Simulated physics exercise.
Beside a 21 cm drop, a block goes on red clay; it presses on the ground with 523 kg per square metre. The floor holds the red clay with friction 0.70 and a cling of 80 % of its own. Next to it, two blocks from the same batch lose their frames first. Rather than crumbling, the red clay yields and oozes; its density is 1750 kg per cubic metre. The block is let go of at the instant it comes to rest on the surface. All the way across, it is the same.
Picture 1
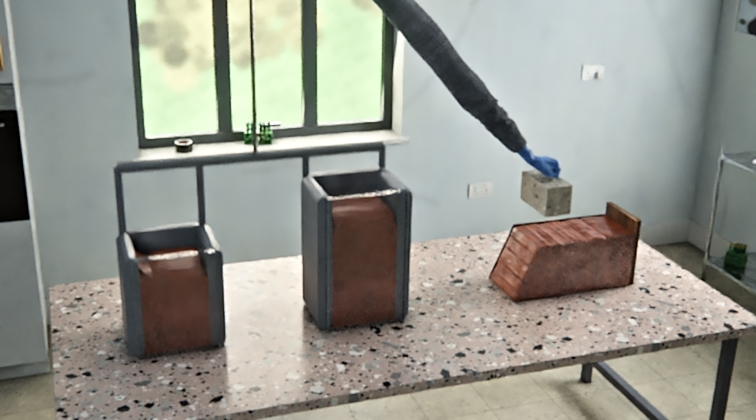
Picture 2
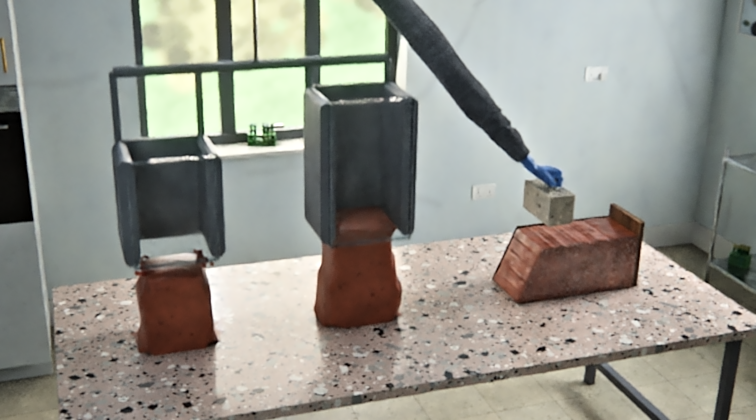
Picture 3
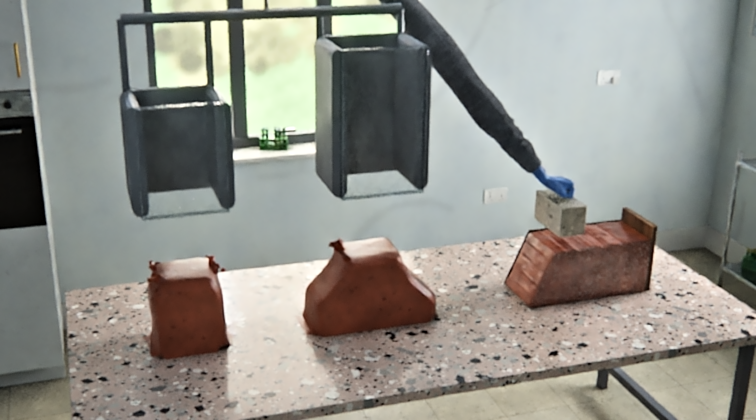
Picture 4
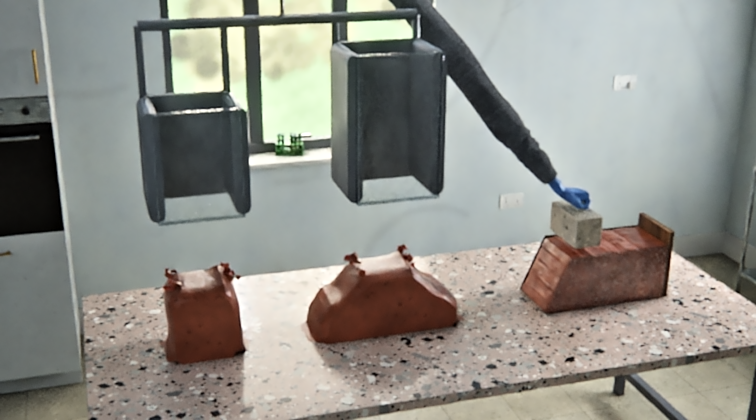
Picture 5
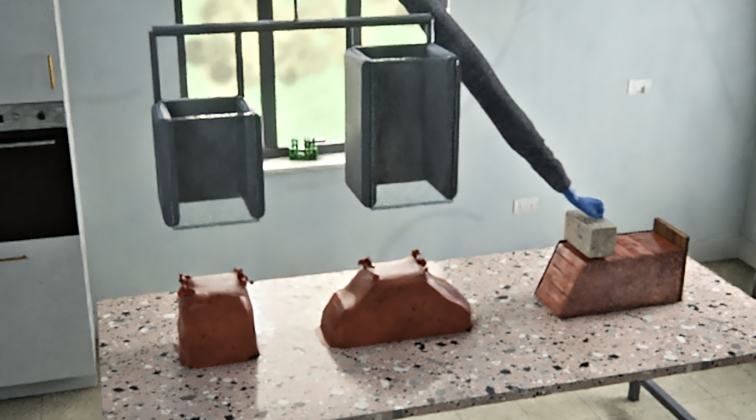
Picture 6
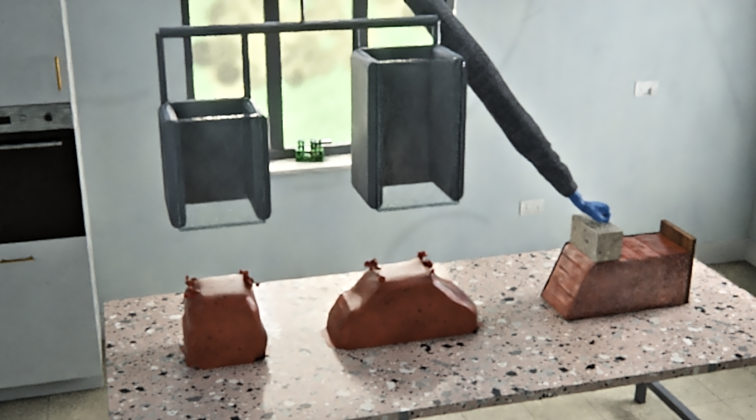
On a speckled table, grey moulds lifting off two red clay blocks, the taller one slumping wide, while a gloved hand lowers a block onto brick-like clay.
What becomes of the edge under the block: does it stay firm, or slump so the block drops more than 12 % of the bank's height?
Predicted outcome: A sinking block.
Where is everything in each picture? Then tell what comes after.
The first picture shows highest point of the red clay at (603, 239); test blocks 28 cm, 41 cm high (left to right).
The second picture shows highest point of the red clay at (607, 241); test blocks 28 cm, 38 cm high (left to right).
The third picture shows highest point of the red clay at (619, 245); test blocks 27 cm, 27 cm high (left to right).
The fourth picture shows highest point of the red clay at (636, 250); test blocks 26 cm, 24 cm high (left to right).
The fifth picture shows highest point of the red clay at (651, 255); test blocks 25 cm, 24 cm high (left to right).
The sixth picture shows highest point of the red clay at (658, 257); test blocks 25 cm, 24 cm high (left to right).
Another 0.16 s on from the sixth picture, the block is down by 20 % of the bank's height and leans 9 degrees.
Another 0.35 s on from the sixth picture, the block is down by 66 % of the bank's height and leans 34 degrees.
Another 0.53 s on from the sixth picture, the block is down by 89 % of the bank's height and leans 34 degrees.
Another 0.72 s on from the sixth picture, the block is down by 90 % of the bank's height and leans 33 degrees.
Another 0.88 s on from the sixth picture, at the end, the block is down by 90 % of the bank's height and leans 33 degrees.
